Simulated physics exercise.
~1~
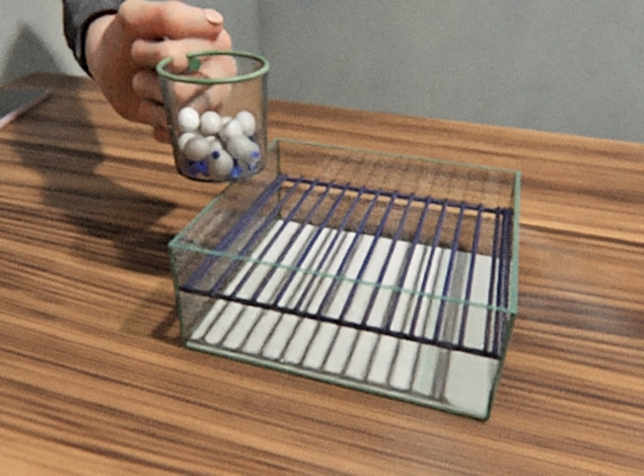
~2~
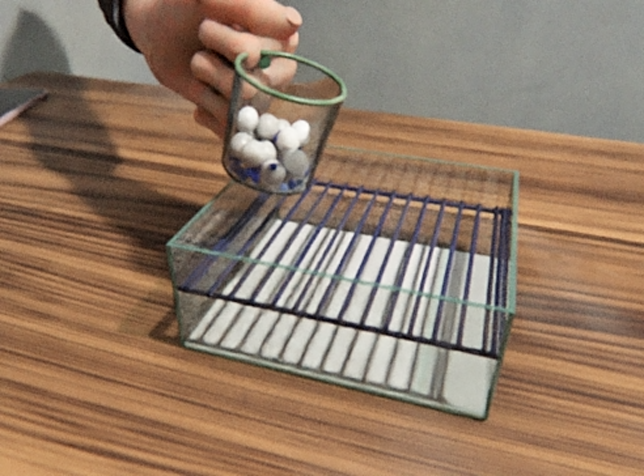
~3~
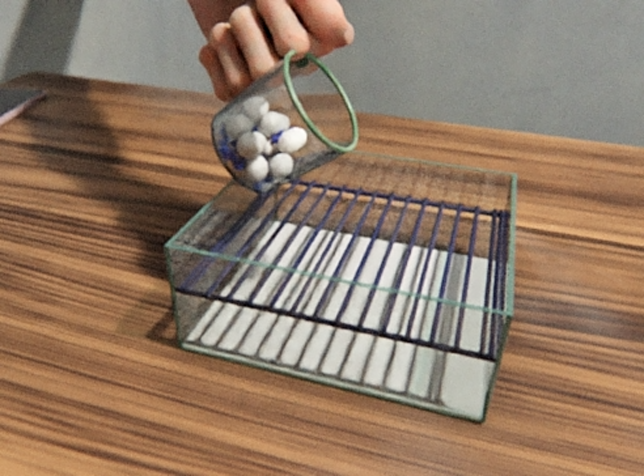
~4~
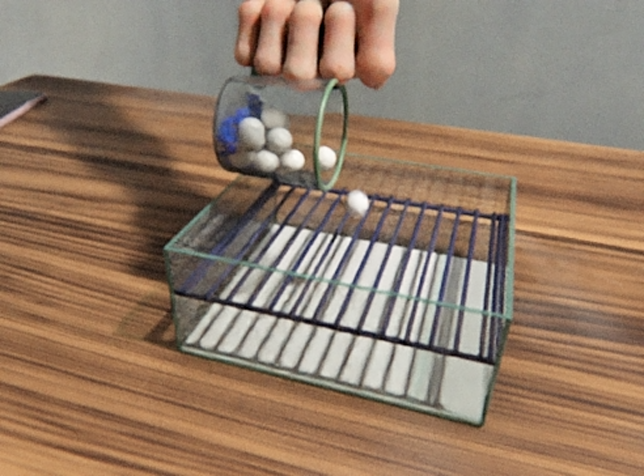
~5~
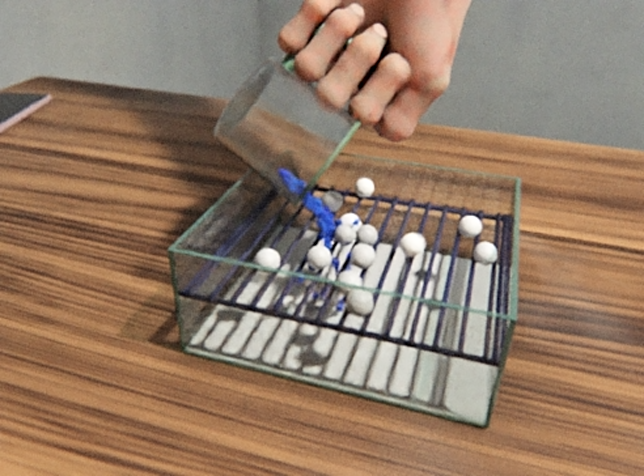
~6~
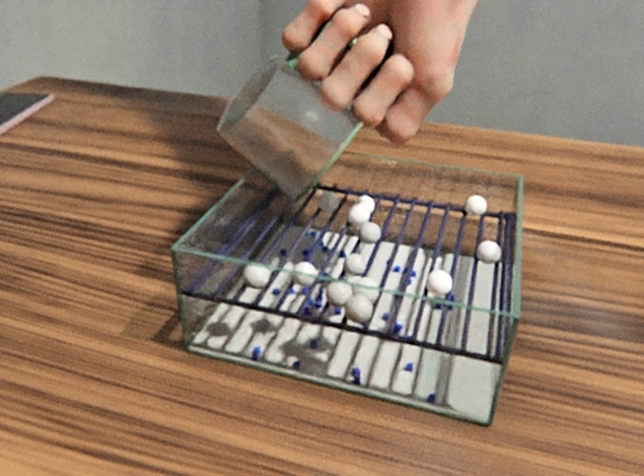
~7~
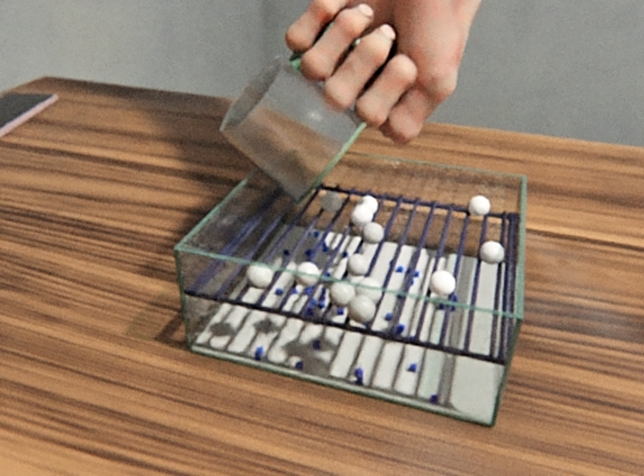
A hand holds a clear, green-rimmed cup of white balls and small blue bits above a glass-sided box on a striped wooden table, seen from slightly above in a gently swaying view. Dark blue wires span the box over a pale floor, with a grey wall behind. The hand moves the cup right and tips it onto its side, and the first white balls roll out. It then tilts the cup mouth-down, spilling the remaining balls and a stream of blue. The white balls settle on the wires, while the blue bits drop through and lie scattered below.
